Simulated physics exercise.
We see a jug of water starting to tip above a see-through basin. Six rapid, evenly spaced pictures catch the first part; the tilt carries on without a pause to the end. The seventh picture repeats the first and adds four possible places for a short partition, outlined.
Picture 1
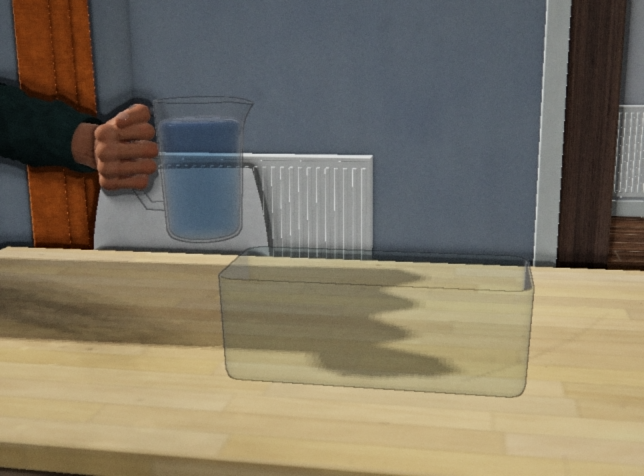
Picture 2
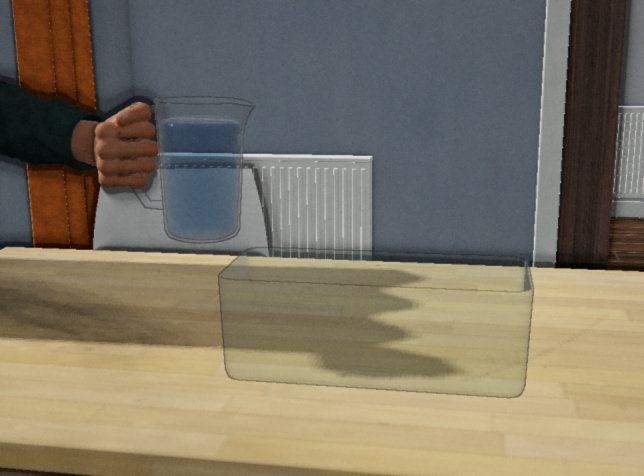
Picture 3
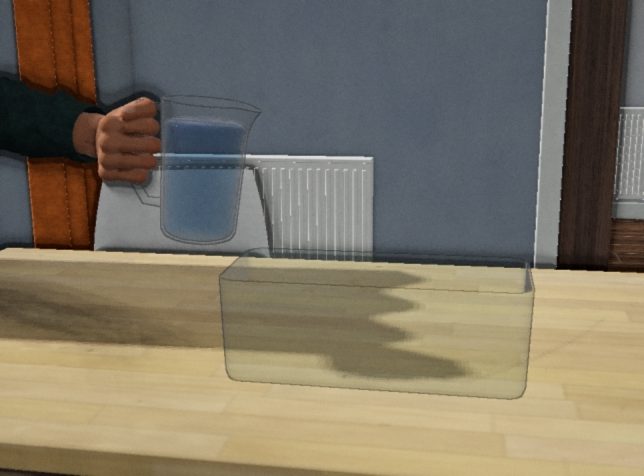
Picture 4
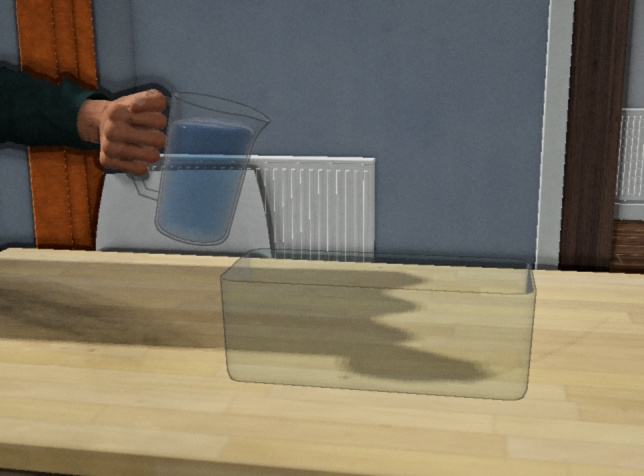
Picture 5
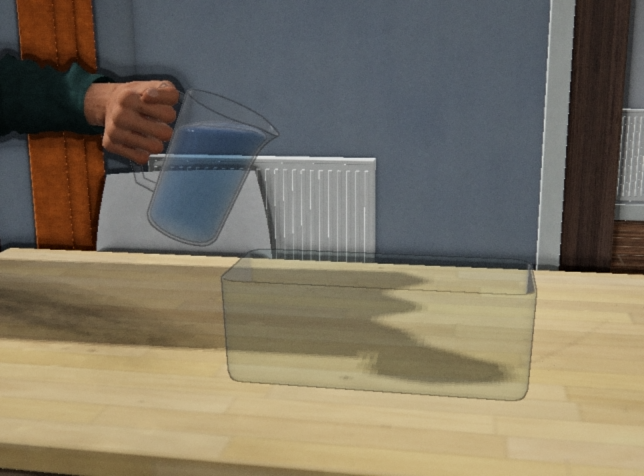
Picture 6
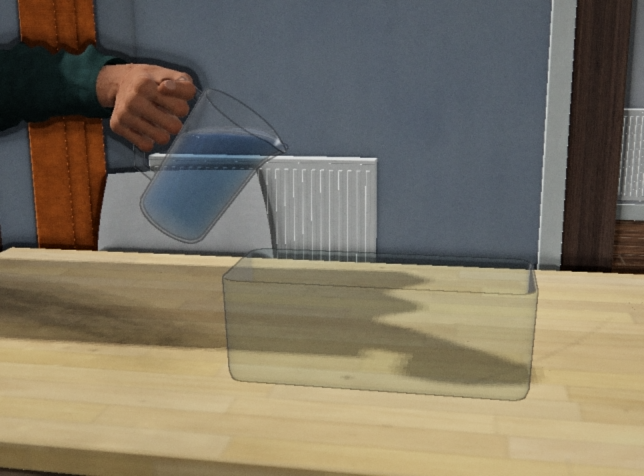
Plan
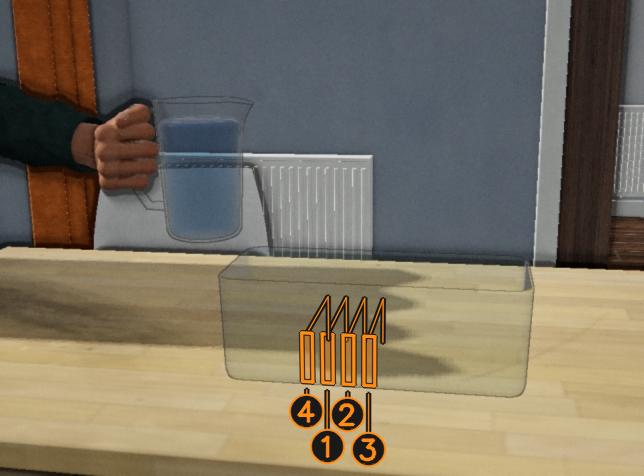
A clear jug of blue water, gripped by a hand in a dark green sleeve, starts upright above the left side of an empty see-through basin on a wooden table. The hand gradually tilts it to the right, its base swinging left, until the water reaches the lip.
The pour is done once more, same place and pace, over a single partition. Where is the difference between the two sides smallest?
It is 4.
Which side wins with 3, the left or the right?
The left side.
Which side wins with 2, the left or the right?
The left one.
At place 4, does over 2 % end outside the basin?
No, it does not.
On the marked copy, 1 at (327, 390); 2 at (347, 392); 3 at (368, 393); 4 at (306, 389).
Choosing 1, about 80 % ends left of the wall and 16 % right of it; 4 % is lost outside.
Choosing 2, about 93 % ends left of the wall and 5 % right of it; 3 % is lost outside.
Choosing 3, about 94 % ends left of the wall and 5 % right of it.
Choosing 4, about 48 % ends left of the wall and 52 % right of it.
